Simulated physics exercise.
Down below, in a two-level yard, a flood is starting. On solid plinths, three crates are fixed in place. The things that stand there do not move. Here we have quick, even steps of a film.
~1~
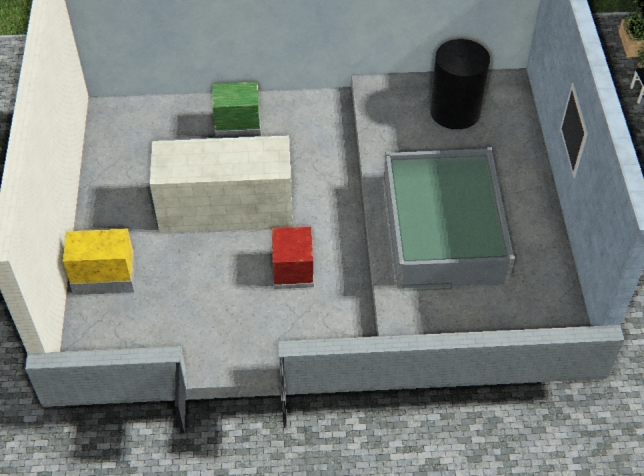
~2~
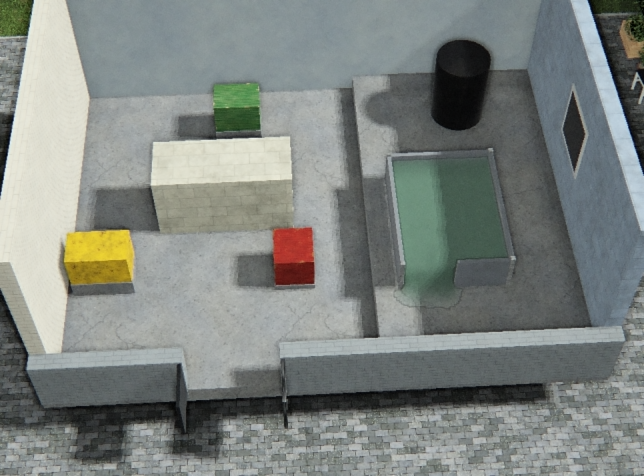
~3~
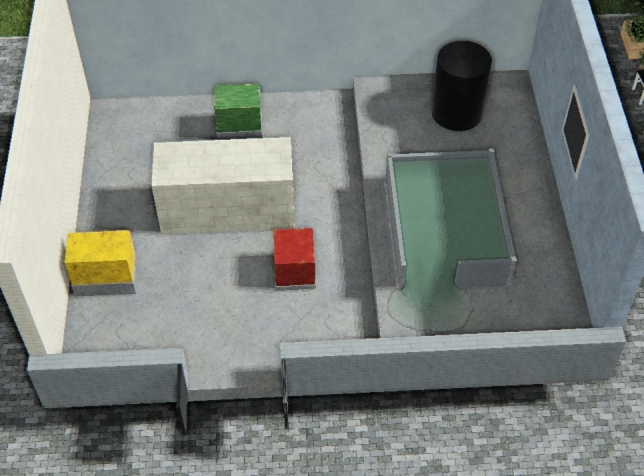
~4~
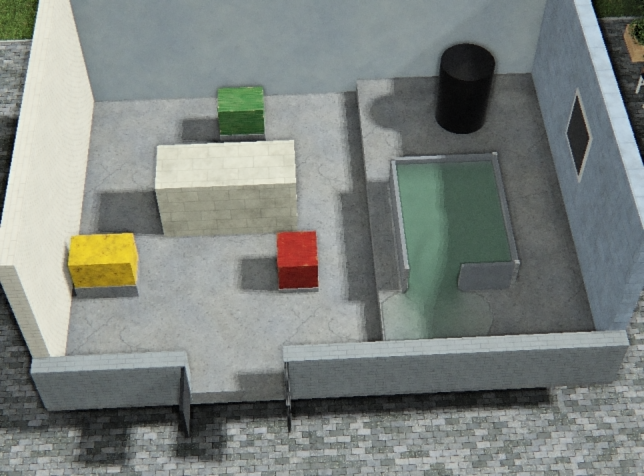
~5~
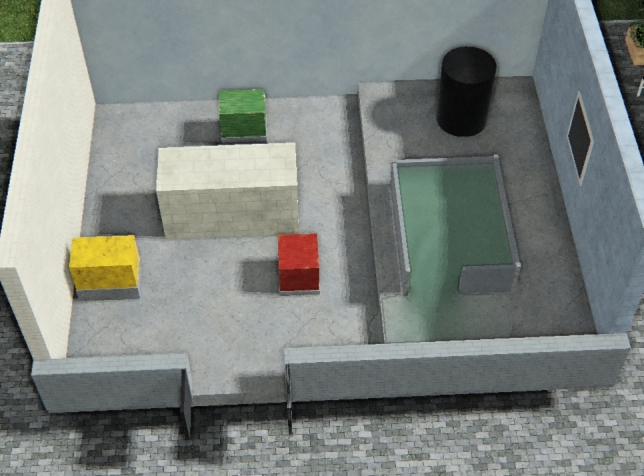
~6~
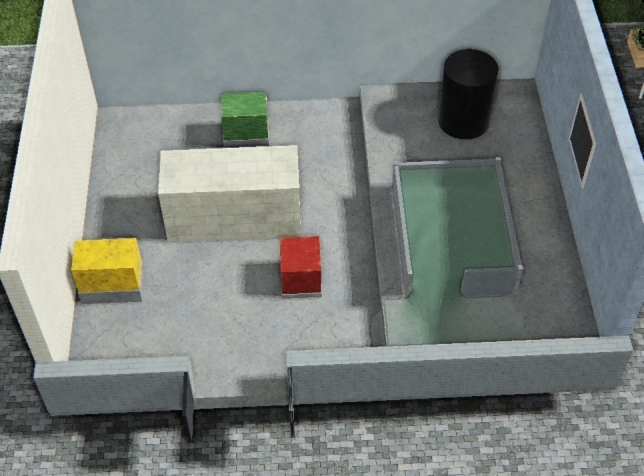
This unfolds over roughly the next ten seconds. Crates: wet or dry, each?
Red crate dry, green crate dry, yellow crate dry.
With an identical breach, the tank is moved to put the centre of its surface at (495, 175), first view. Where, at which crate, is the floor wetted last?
The green-painted one.
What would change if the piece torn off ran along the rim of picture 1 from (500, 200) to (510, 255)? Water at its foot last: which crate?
The one in green.
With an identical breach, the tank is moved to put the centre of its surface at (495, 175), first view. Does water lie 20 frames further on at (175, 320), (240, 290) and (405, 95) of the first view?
As listed: Awash, flooded, free of water.
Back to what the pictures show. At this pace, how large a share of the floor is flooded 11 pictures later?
Estimated share: Around 25 %.
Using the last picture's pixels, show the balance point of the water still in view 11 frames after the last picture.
Point: (439, 276).
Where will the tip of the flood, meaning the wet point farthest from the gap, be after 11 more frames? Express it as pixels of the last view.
The front should reach about (144, 385).
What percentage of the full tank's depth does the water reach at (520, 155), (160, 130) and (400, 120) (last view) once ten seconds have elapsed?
Around 8, 4 and 4 %.
A moment on, water covers 10 % of the floor; the red crate not reached, the green crate not reached, the yellow crate not reached.
Next, water covers 25 % of the floor; the red crate water round its plinth, the green crate not reached, the yellow crate not reached.
Then, water covers 40 % of the floor; the red crate water round its plinth, the green crate not reached, the yellow crate water round its plinth.
Later, water covers 55 % of the floor; the red crate water round its plinth, the green crate not reached, the yellow crate water round its plinth.
In the end, water covers 85 % of the floor; the red crate stayed above the water, the green crate stayed above the water, the yellow crate stayed above the water.
